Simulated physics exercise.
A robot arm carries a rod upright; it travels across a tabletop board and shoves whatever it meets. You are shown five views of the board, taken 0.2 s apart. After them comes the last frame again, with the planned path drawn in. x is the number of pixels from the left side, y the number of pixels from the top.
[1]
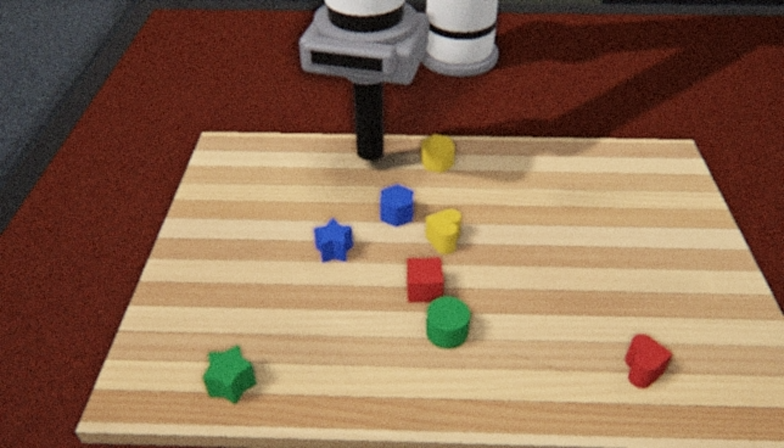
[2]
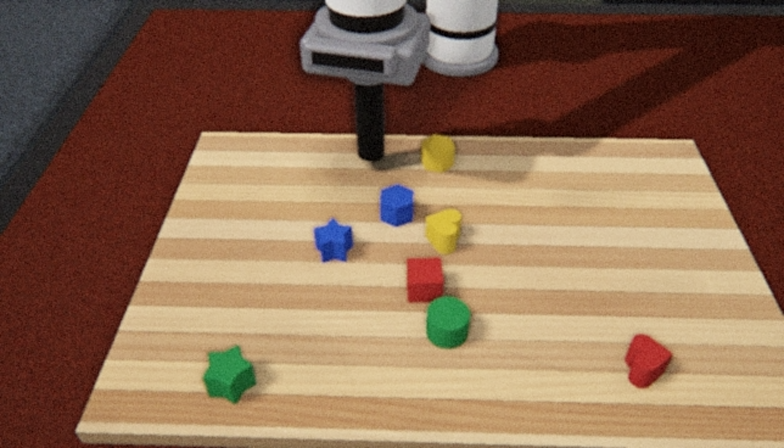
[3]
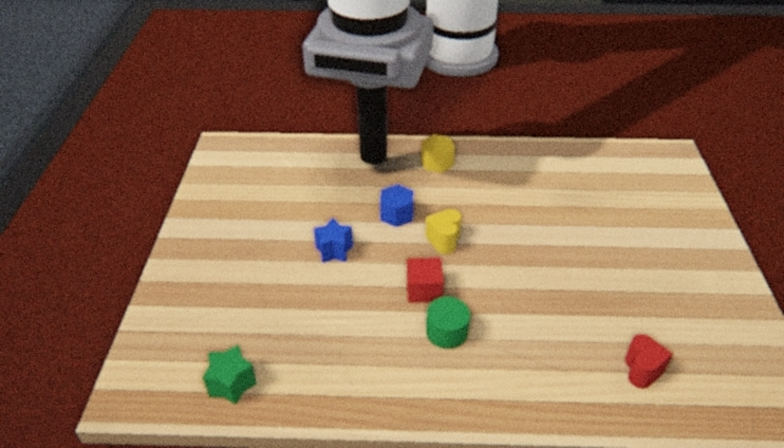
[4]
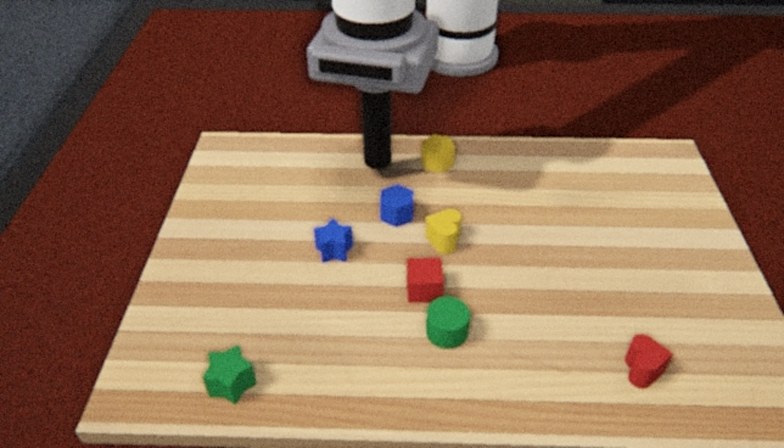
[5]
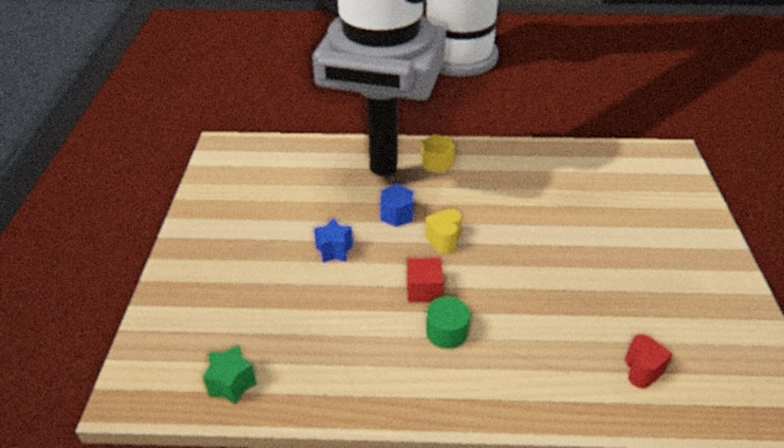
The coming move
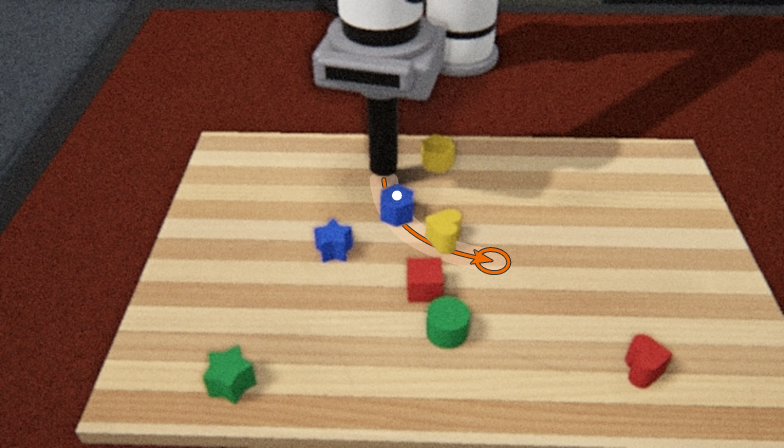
At first, a robot arm holds its black rod upright near the back edge of a striped wooden board scattered with small red, blue, green and yellow blocks. The rod then eases slightly right and forward, drawing closer to a blue block, while every block stays still.
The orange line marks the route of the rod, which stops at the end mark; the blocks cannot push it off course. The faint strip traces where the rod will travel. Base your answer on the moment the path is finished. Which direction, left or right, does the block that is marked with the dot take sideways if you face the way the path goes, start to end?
Off to the right side.
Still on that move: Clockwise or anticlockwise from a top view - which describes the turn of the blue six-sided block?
Seen from above, clockwise.
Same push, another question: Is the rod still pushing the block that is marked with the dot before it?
No, that is not what happens.
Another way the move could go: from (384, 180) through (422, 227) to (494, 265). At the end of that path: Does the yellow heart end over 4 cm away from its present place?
Yes
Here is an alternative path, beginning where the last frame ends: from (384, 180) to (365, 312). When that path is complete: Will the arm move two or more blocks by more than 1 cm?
My answer is no.
Drawn move, from (384, 180) via (396, 215) and (434, 245), ending at (493, 261); the dot is on the blue six-sided block.
On the path given first. One third of the way, rod (396, 204); blue six-sided block (406, 216).
Two thirds of the way, rod (435, 233); blue six-sided block (422, 247), turned 50° clockwise; red square (425, 274); yellow heart (467, 227), turned 50° anticlockwise.
At the end, rod (494, 249); blue six-sided block (423, 247), turned 55° clockwise; red square (425, 275); yellow six-sided block still; yellow heart (520, 230), turned 100° anticlockwise.
